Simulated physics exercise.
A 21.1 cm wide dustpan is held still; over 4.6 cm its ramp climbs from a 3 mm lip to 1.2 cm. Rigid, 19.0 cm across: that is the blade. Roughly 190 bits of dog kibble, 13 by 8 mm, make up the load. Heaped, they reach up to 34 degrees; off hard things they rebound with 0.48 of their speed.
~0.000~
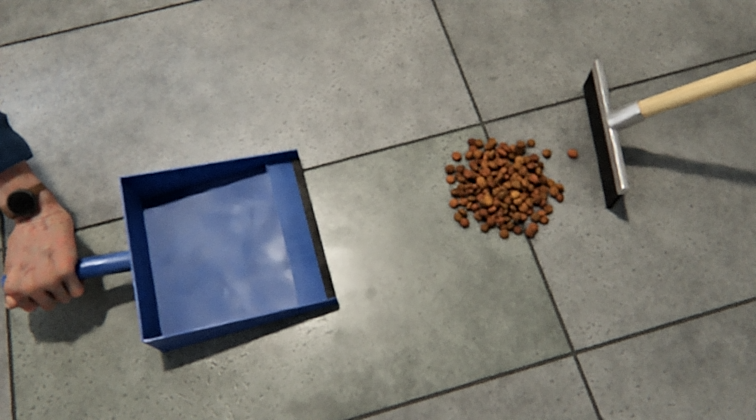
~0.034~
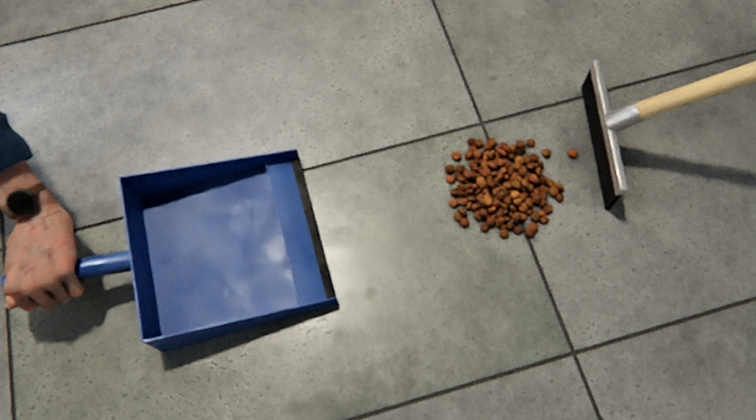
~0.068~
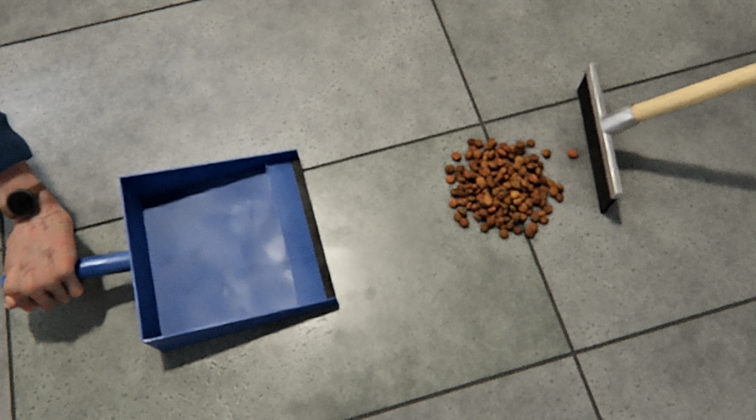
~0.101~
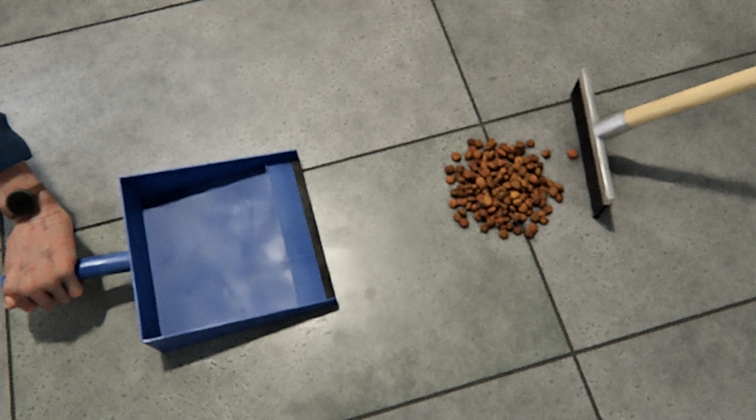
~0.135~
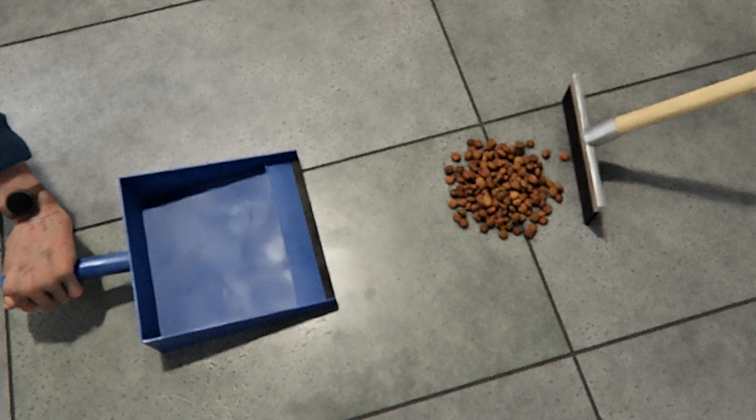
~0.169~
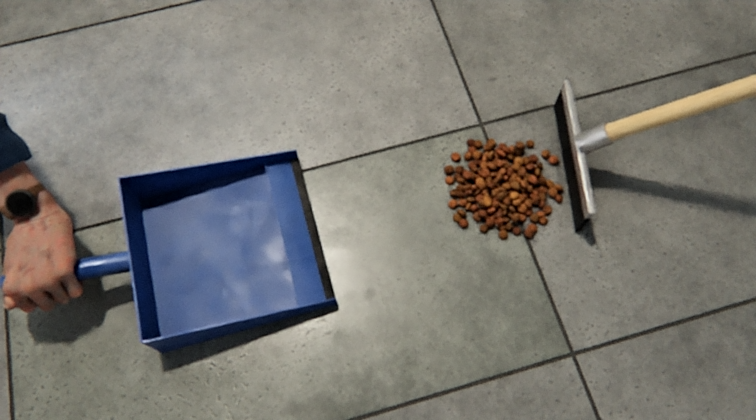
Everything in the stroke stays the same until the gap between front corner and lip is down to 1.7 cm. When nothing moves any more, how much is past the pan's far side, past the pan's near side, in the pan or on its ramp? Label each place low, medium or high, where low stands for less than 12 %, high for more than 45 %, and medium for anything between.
Far side: Low. Near side: Medium. Pan: Low.
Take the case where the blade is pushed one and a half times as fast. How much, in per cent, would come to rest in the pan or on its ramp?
It would come to roughly 5 percent.
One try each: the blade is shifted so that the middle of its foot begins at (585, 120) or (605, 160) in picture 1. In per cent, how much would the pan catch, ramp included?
I'd put it near 5 per cent for the first and near 0 per cent for the second.
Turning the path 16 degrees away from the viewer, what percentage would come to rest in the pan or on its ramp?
Pan plus ramp: Some 25 %.
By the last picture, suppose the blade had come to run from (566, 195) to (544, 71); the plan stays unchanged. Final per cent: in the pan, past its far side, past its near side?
You'd see pan at 25, far at 15 and near at 0.
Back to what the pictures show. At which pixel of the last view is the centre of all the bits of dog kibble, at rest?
I'd say roughly (352, 225).
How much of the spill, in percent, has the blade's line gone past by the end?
Close to 40 percent.
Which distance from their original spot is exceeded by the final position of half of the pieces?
About 20 cm.
Then, at 0.52 s, middle of the blade 20 cm from the lip; 0 % over the lip, far side 0 %, near side 5 %.
Then, at 0.75 s, middle of the blade 10 cm from the lip; 0 % over the lip, far side 0 %, near side 10 %.
After 1.10 s, middle of the blade 4 cm from the lip; 0 % over the lip, far side 0 %, near side 15 %.
At rest (1.4 s), far side 0 %, near side 15 %, pan 0 %, in front of the lip or behind the blade 85 %.
